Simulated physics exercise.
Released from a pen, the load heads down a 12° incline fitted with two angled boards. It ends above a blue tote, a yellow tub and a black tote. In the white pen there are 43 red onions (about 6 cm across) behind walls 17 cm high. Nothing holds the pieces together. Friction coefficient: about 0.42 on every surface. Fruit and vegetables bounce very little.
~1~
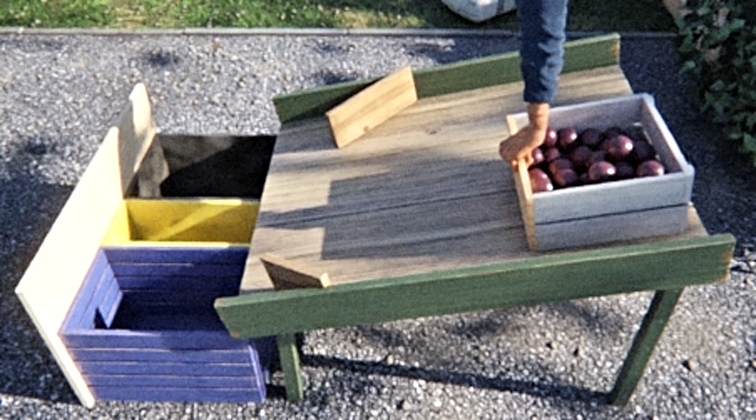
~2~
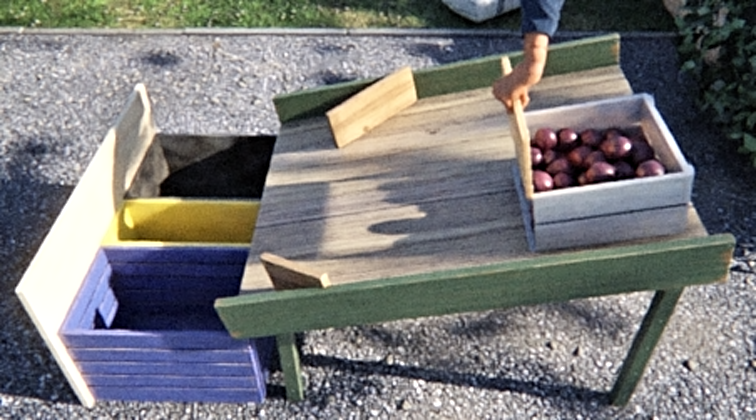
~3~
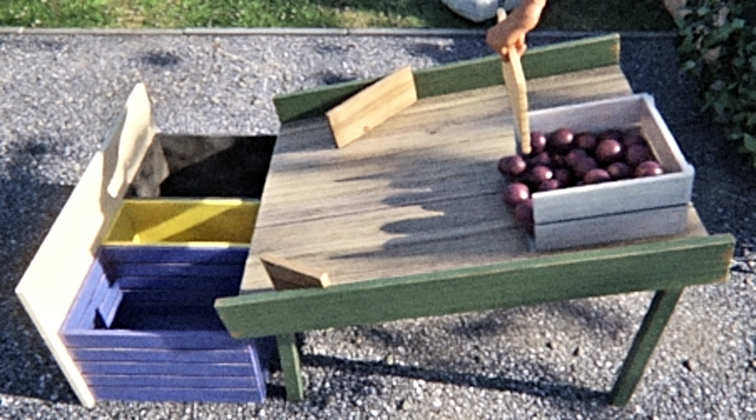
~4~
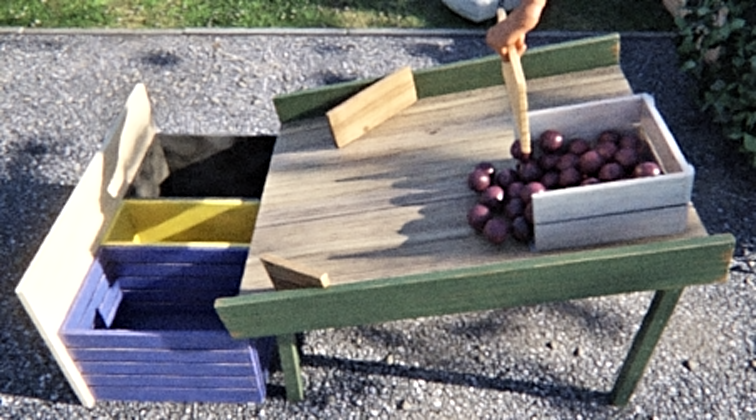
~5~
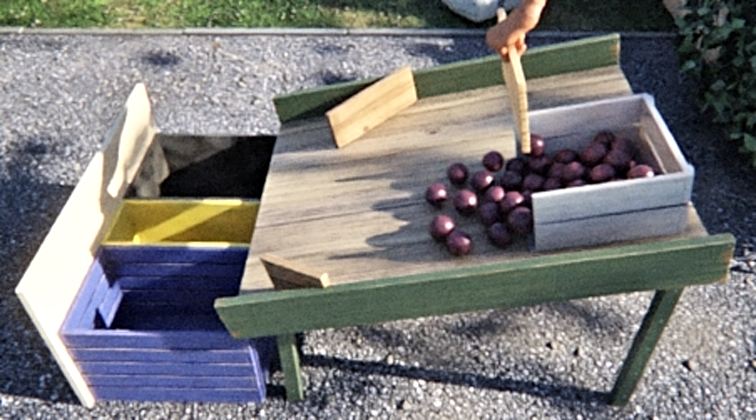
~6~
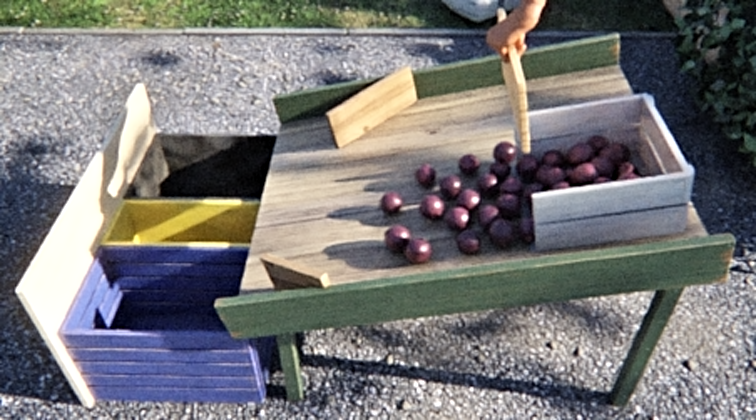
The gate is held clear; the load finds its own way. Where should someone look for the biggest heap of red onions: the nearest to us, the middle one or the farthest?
The nearest one, the blue tote, gets the most.
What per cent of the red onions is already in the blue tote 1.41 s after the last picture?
About 45 per cent.
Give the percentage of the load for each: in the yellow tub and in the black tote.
About 35 and 0 per cent.
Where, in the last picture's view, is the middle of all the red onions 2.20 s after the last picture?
Around (157, 321).
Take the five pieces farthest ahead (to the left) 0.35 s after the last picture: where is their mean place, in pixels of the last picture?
Near (275, 235).
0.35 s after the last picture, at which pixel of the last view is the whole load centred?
Around (481, 202).
Then, 0.35 s after the last picture, 15 still in the white pen, 26 on the slope and 2 in the air.
Then, 0.79 s after the last picture, 2 still in the white pen, 7 in the blue tote, 2 in the yellow tub, 30 on the slope and 2 in the air.
Then, 1.41 s after the last picture, 19 in the blue tote, 11 in the yellow tub, 1 in the black tote, 6 on the slope and 6 in the air.
Outcome (2.20 s after the last picture), 27 in the blue tote, 15 in the yellow tub and 1 in the black tote.
